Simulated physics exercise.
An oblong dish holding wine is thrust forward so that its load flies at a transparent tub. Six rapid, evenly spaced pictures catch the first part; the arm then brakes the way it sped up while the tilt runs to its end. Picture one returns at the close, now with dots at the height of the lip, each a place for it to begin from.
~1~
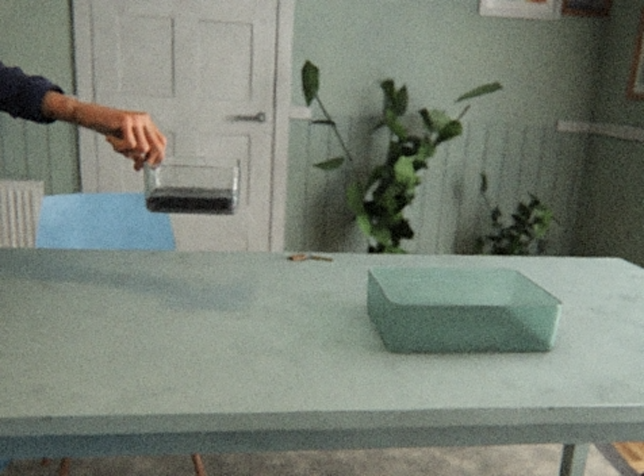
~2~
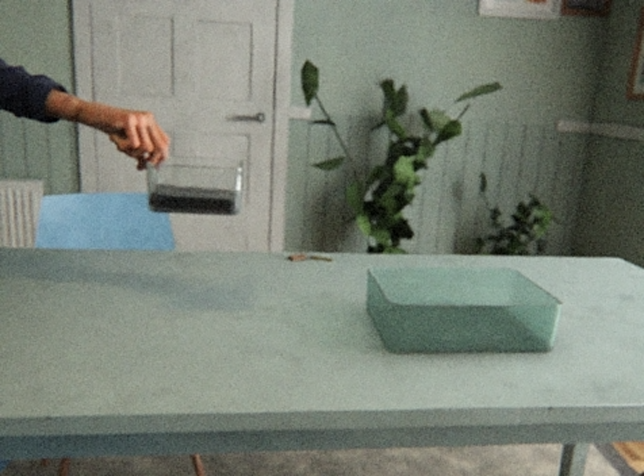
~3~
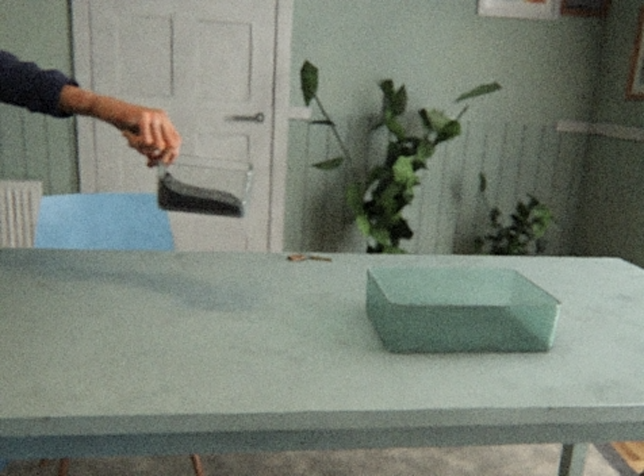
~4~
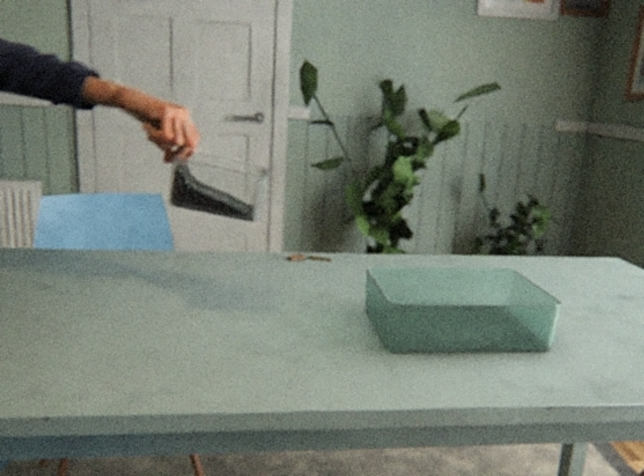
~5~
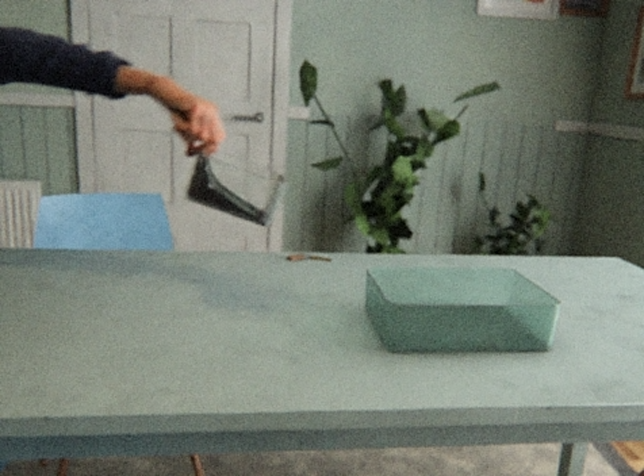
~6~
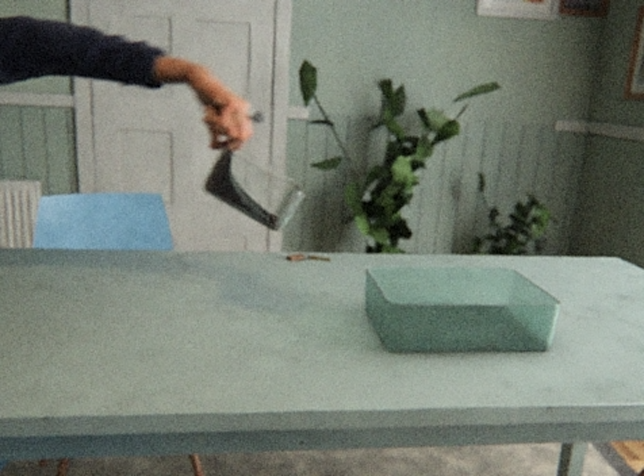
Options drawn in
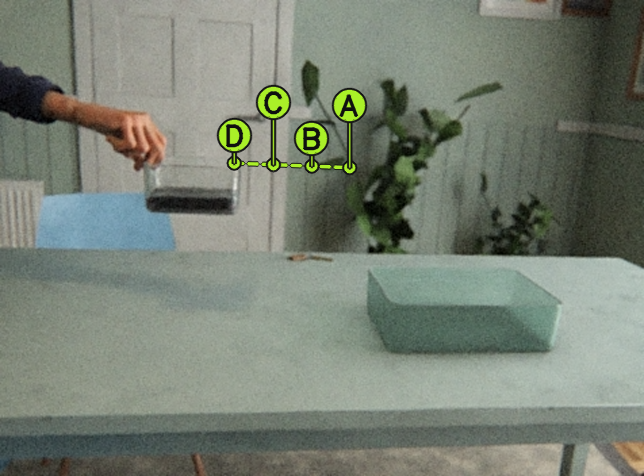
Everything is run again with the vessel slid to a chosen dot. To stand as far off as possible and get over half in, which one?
I would pick dot C.
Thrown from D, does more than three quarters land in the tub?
No.
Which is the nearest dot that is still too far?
That is dot D.
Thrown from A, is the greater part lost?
No.
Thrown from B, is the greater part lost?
No, not at all.
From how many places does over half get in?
Three of them.
On the marked copy, A at (349, 167); B at (311, 166); C at (273, 164); D at (234, 163).
For dot A, about 87 % lands in the tub, 2 % falls short and 11 % goes beside or beyond.
For dot B, about 86 % lands in the tub, 6 % falls short and 8 % goes beside or beyond.
For dot C, about 69 % lands in the tub, 23 % falls short and 8 % goes beside or beyond.
For dot D, about 27 % lands in the tub, 68 % falls short and 5 % goes beside or beyond.
